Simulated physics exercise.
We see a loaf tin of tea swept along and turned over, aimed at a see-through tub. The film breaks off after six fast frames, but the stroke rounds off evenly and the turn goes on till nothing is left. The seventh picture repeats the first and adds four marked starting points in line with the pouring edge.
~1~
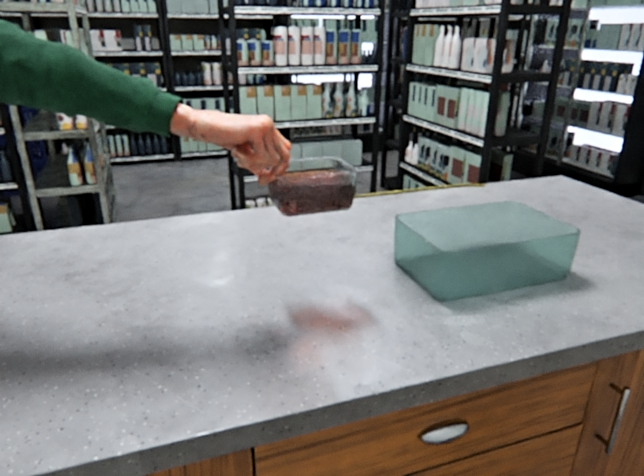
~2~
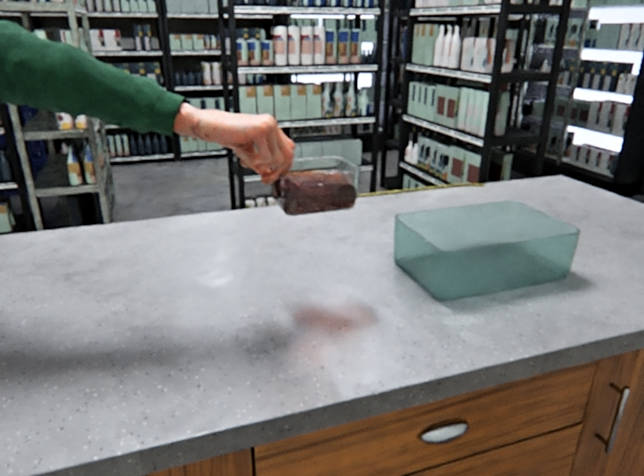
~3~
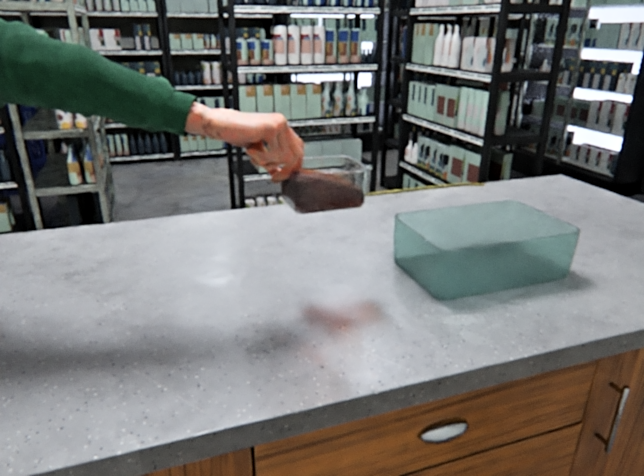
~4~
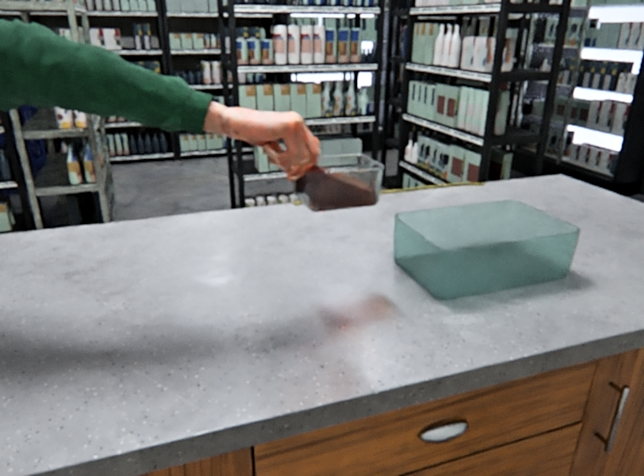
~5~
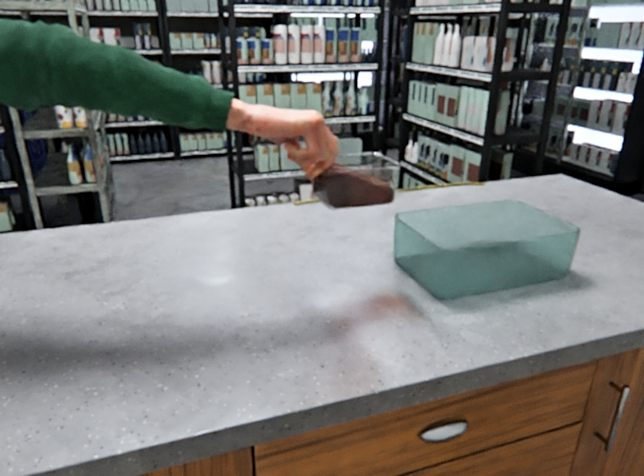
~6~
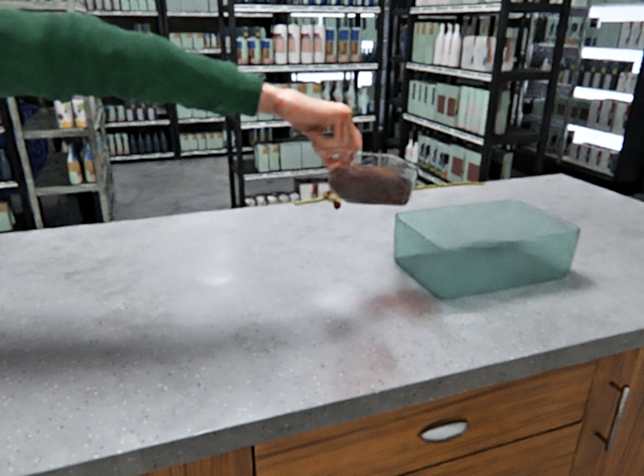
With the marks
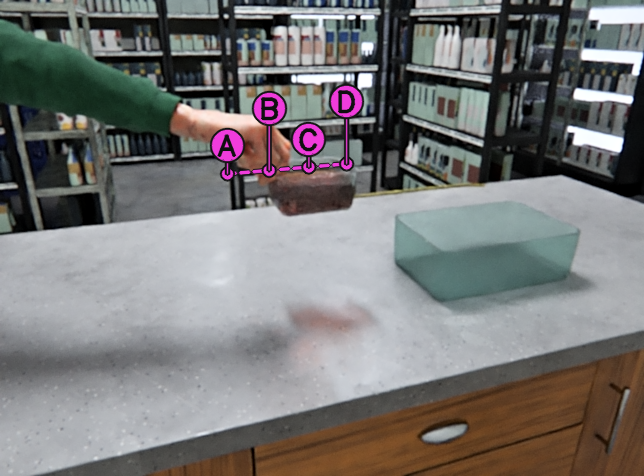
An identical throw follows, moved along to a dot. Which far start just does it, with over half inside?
C.
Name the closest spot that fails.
Spot B.
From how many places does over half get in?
Two.
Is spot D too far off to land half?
No.
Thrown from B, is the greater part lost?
Yes.
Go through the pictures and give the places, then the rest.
Upright, lip at (346, 163); tub from (433, 300) to (565, 276); nothing has left yet.
Upright, lip at (349, 163); nothing has left yet.
Upright, lip at (358, 162); nothing has left yet.
Upright, lip at (372, 160); tea is over the rim, down to (298, 166).
Upright, lip at (389, 159); tea is over the rim, down to (316, 177).
Tipped about 8°, lip at (407, 162); tea is over the rim, down to (336, 203).
On the marked copy, A at (227, 173); B at (269, 170); C at (308, 167); D at (346, 163).
For spot A, about 0 % lands in the tub, 99 % falls short.
For spot B, about 24 % lands in the tub, 72 % falls short and 4 % goes beside or beyond.
For spot C, about 70 % lands in the tub, 27 % falls short and 3 % goes beside or beyond.
For spot D, about 91 % lands in the tub, 5 % falls short and 4 % goes beside or beyond.
